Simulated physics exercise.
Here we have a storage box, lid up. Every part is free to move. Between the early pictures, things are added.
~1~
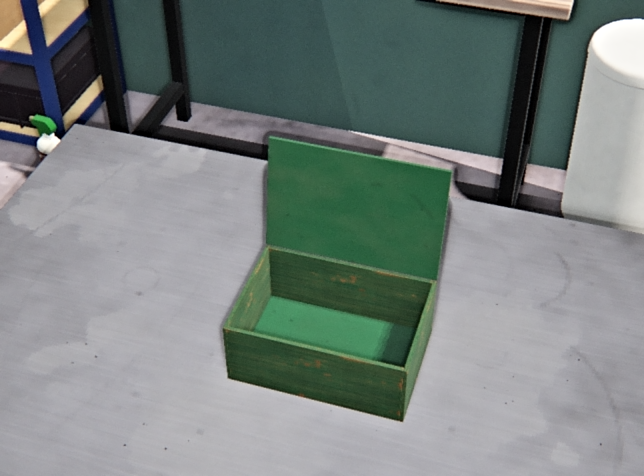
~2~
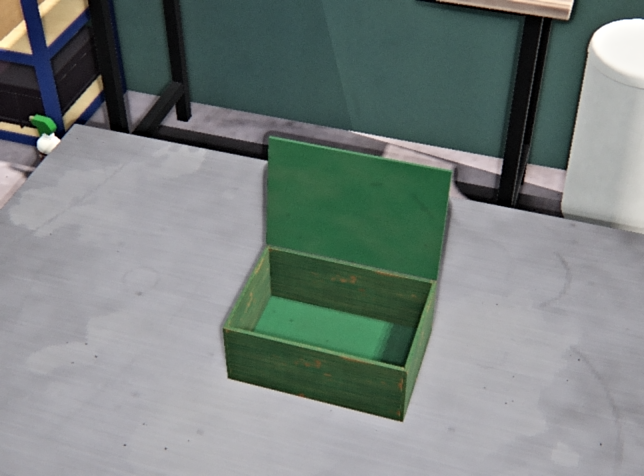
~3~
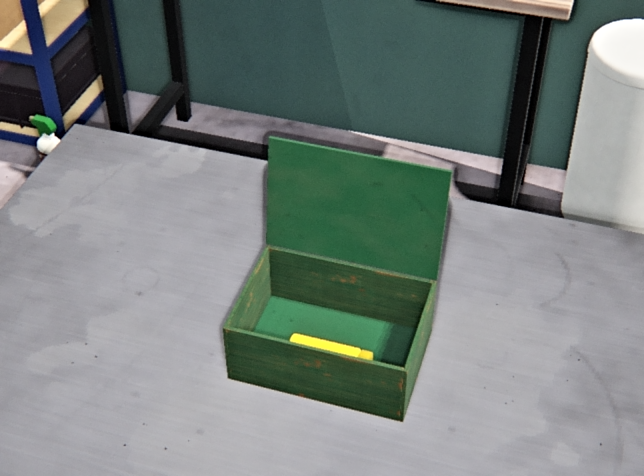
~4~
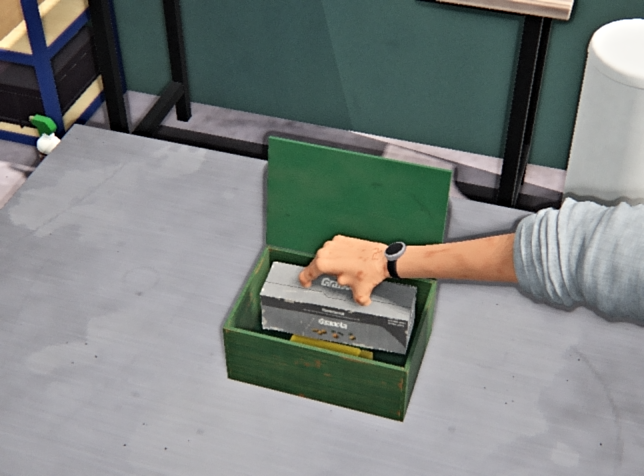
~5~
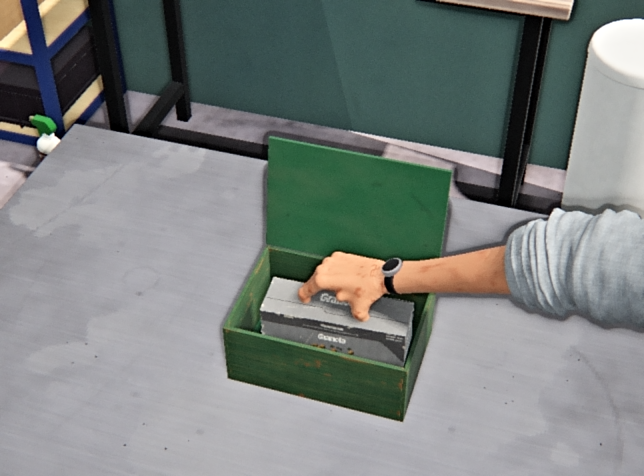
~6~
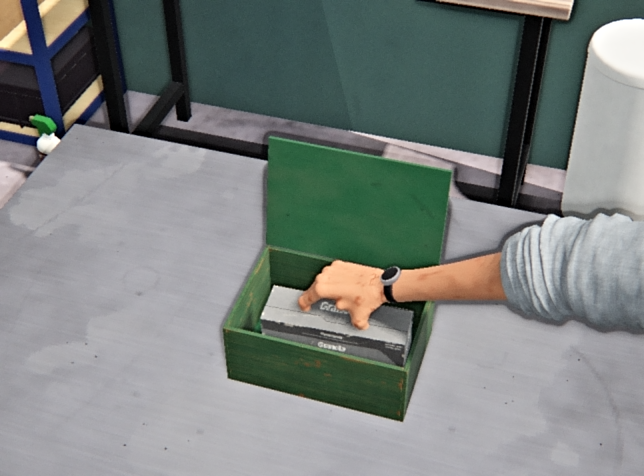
A hand lowers a grey carton into an open green box containing a yellow object.
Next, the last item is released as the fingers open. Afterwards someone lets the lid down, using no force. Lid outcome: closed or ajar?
Closed.
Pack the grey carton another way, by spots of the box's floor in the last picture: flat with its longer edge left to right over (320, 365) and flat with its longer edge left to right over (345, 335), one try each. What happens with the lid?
Shut, then shut.
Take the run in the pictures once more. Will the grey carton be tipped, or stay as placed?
It tips.
Then, 0.70 s past the last view, grey carton on its side near (352, 318); yellow shaker displaced a little.
Then, 1.50 s past the last view, lid 66° above the rim; grey carton on its side near (352, 318); yellow shaker displaced a little.
Then, 2.20 s past the last view, lid 17° above the rim; grey carton on its side near (352, 318); yellow shaker displaced a little.
Finally, lid shut; down or leaning hard in the box, grey carton; yellow shaker still in place. Final places as the last picture's camera would see them, grey carton near (352, 318).
